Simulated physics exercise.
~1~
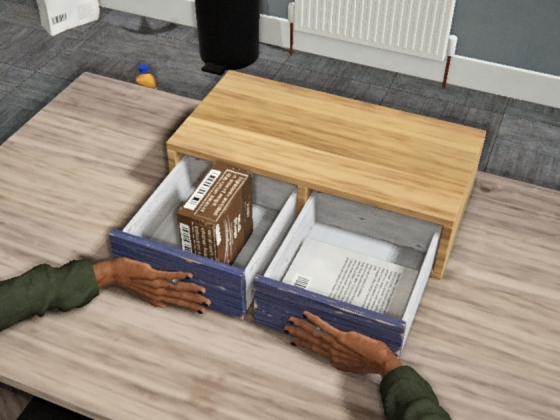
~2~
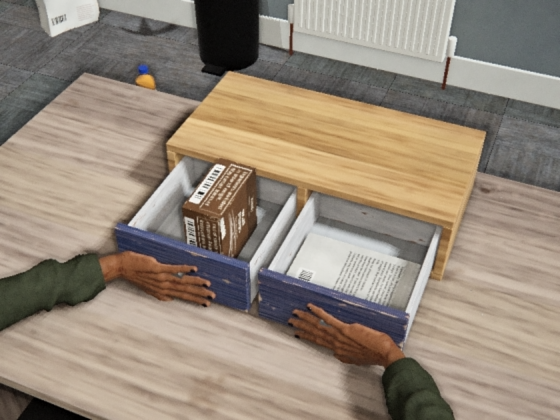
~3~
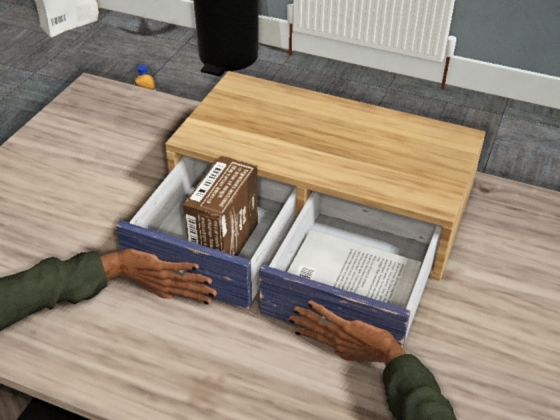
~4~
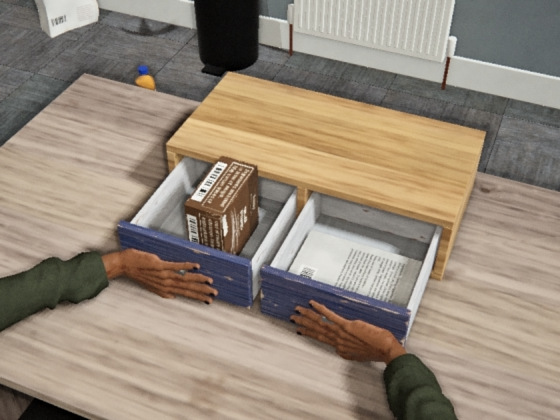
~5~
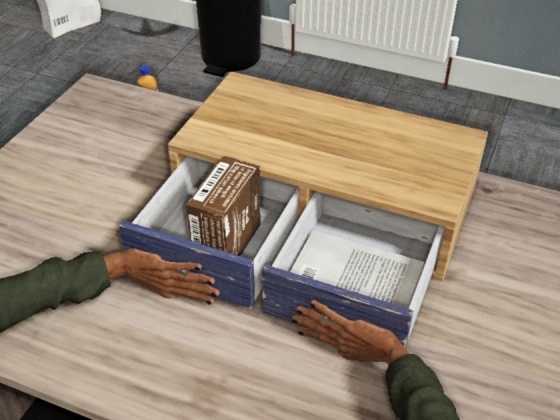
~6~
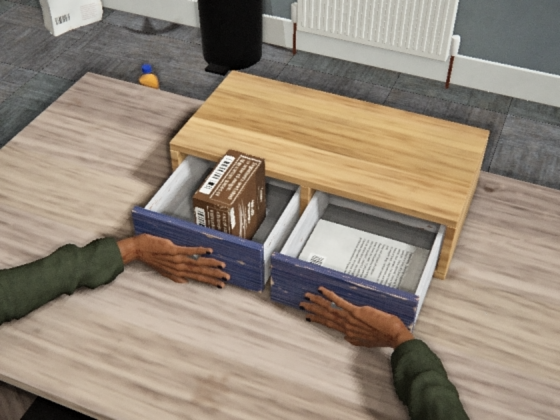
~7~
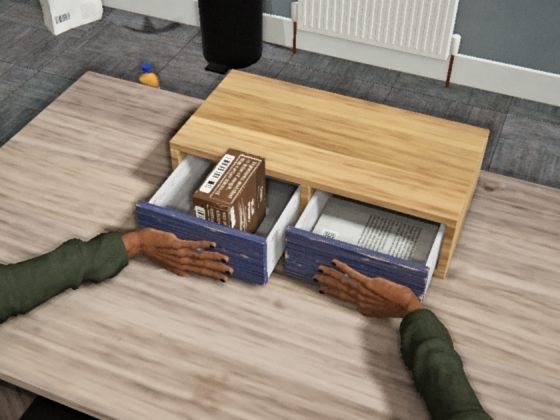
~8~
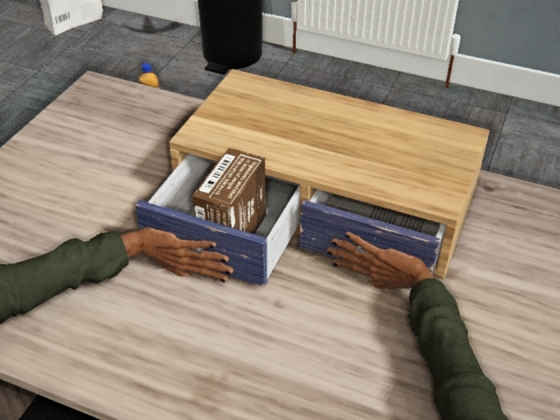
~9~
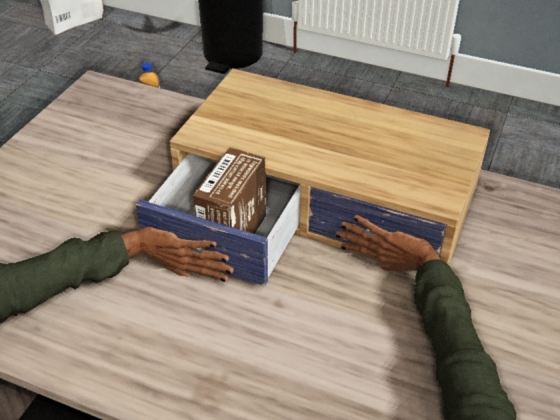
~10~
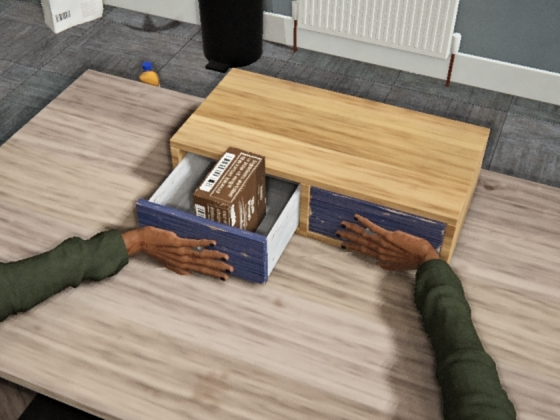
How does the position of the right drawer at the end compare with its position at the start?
At the start the right drawer is pulled well out of the cabinet with the white book showing inside, and at the end it is pushed all the way in, with its blue front flush with the cabinet.
